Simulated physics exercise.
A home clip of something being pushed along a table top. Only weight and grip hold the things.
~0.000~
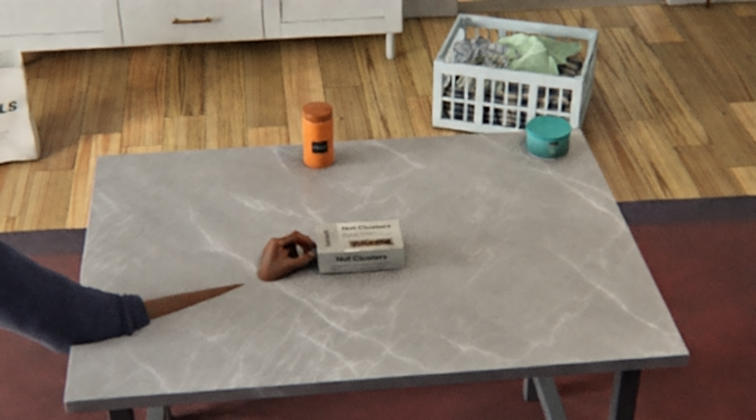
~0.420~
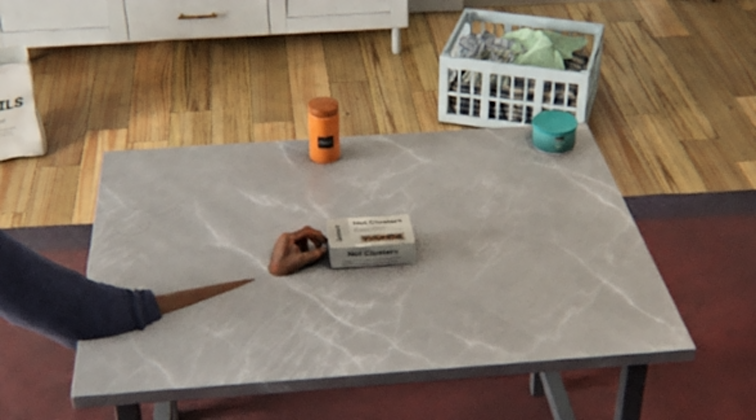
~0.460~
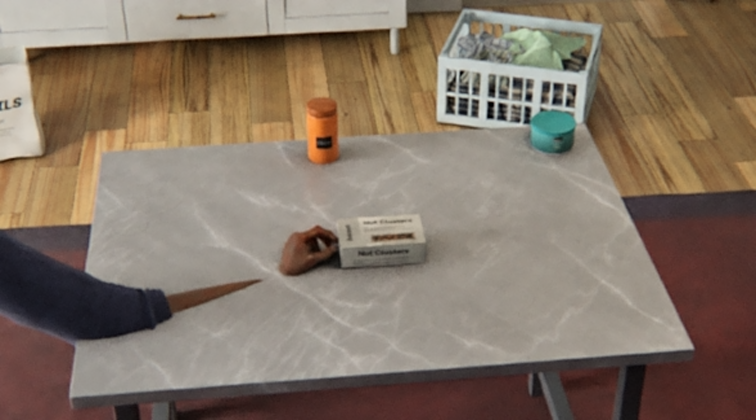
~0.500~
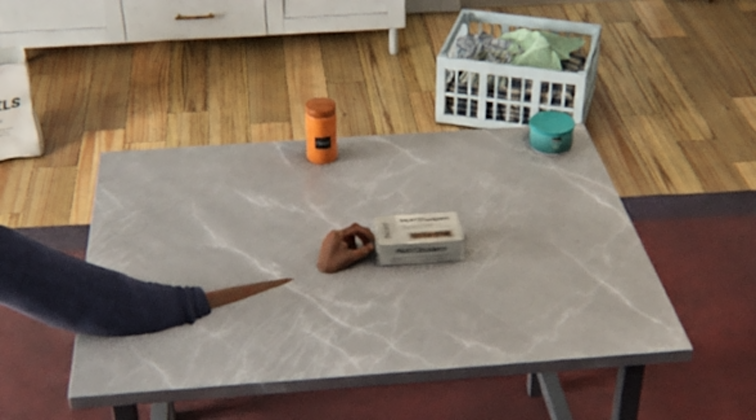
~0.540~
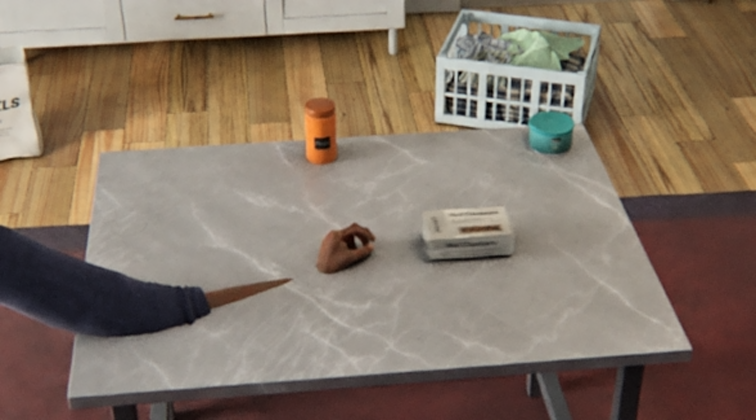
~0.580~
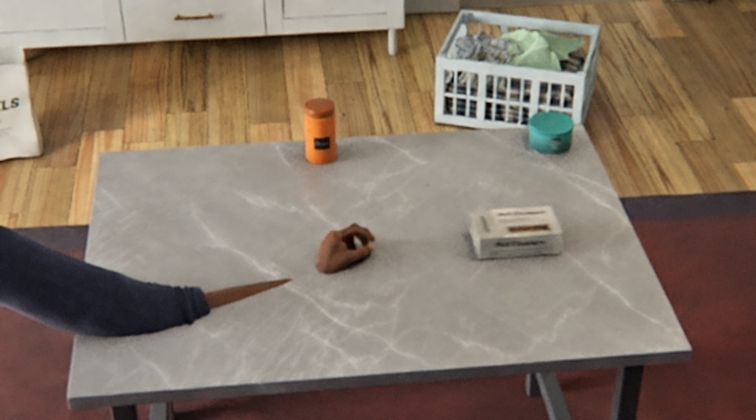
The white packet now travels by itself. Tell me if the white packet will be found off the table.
The white packet goes over the edge.
By 0.68 s, white packet moved well along near (621, 225).
By 0.88 s, white packet now off the table.
By 1.08 s, things are still on the move.
When it is over (1.3 s), off the table, white packet.
